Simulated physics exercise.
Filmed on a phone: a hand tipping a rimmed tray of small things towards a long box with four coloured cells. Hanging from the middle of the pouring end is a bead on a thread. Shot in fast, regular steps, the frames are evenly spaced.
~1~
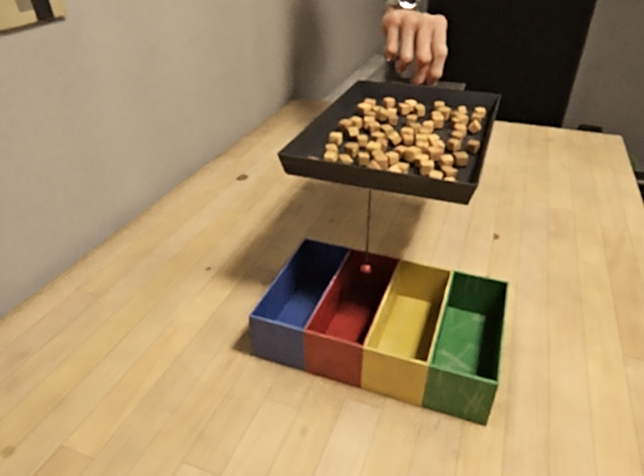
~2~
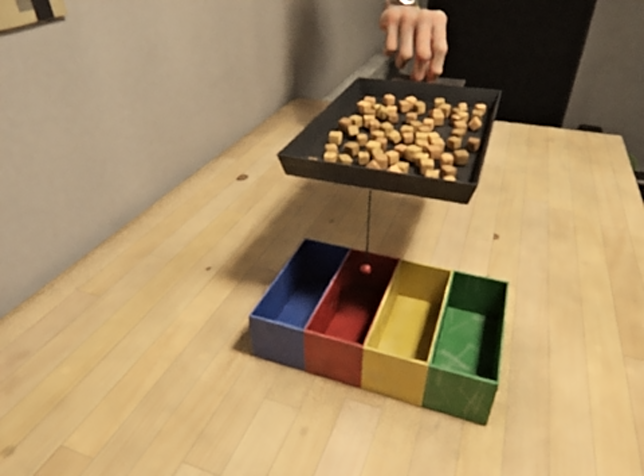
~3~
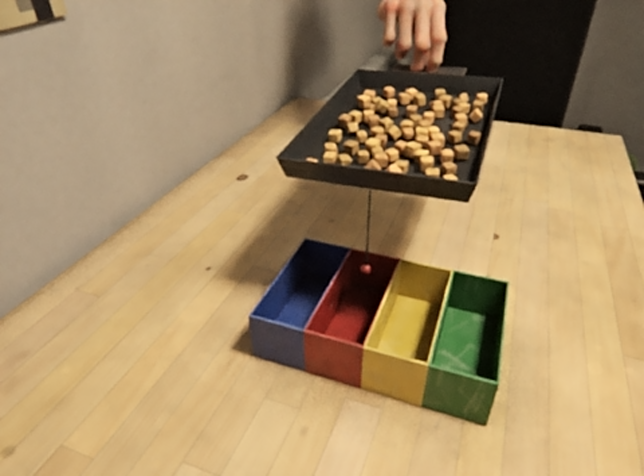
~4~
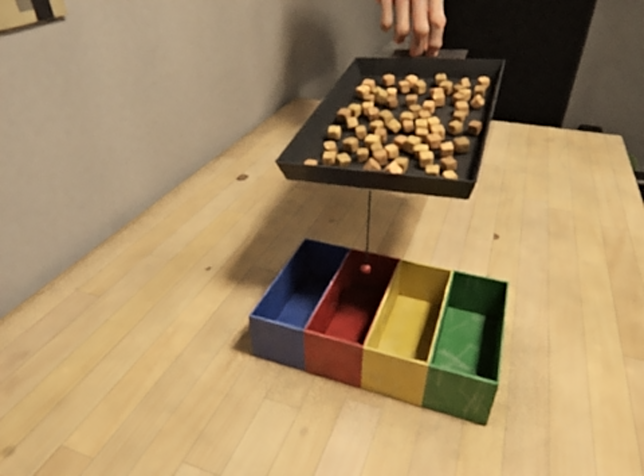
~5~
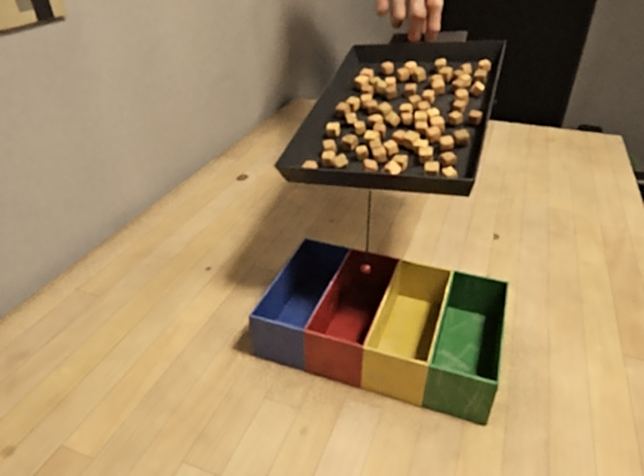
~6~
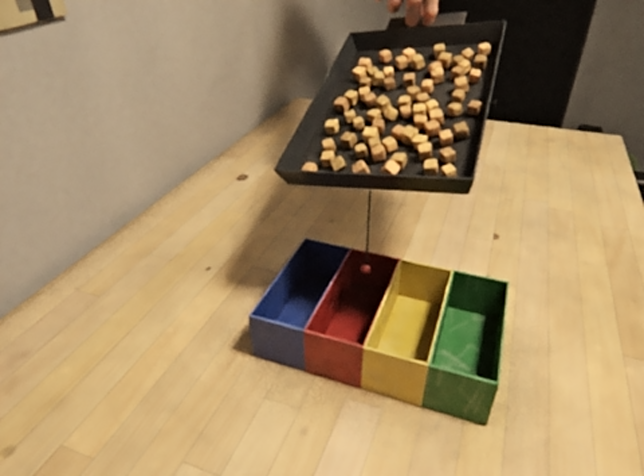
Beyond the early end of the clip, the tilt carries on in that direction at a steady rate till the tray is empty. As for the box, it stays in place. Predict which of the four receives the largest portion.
The blue one receives the largest portion.
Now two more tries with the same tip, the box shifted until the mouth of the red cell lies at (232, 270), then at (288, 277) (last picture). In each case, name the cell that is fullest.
The first time it is the yellow cell; the second time it is the cell in red.
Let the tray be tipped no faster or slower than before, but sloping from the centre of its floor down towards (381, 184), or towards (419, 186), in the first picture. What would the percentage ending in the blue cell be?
The first try gives close to 20 per cent, the second close to 0 per cent.
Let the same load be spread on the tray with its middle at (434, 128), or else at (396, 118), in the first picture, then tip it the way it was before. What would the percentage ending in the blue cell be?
Roughly 50 per cent, then 50 per cent.
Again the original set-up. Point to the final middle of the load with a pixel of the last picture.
Near (285, 329), more or less.
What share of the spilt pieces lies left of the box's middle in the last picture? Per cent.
I'd guess close to 100 %.
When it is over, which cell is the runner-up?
The red cell.
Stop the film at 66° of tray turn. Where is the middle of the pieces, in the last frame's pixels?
I'd mark it close to (338, 138).
Shortly afterwards, tray tipped steeply; all but a few on the tray; only a few falling or outside the box.
Next, tray tipped past a quarter turn; all but a few on the tray; a little falling or outside the box.
Some moments later, tray tipped past a quarter turn; near a third in the blue cell; near a quarter in the red cell; near half falling or outside the box.
In the end, tray tipped past a quarter turn; near a third in the blue cell; near a quarter in the red cell; none at all in the green cell; none at all in the yellow cell; near half outside the box.
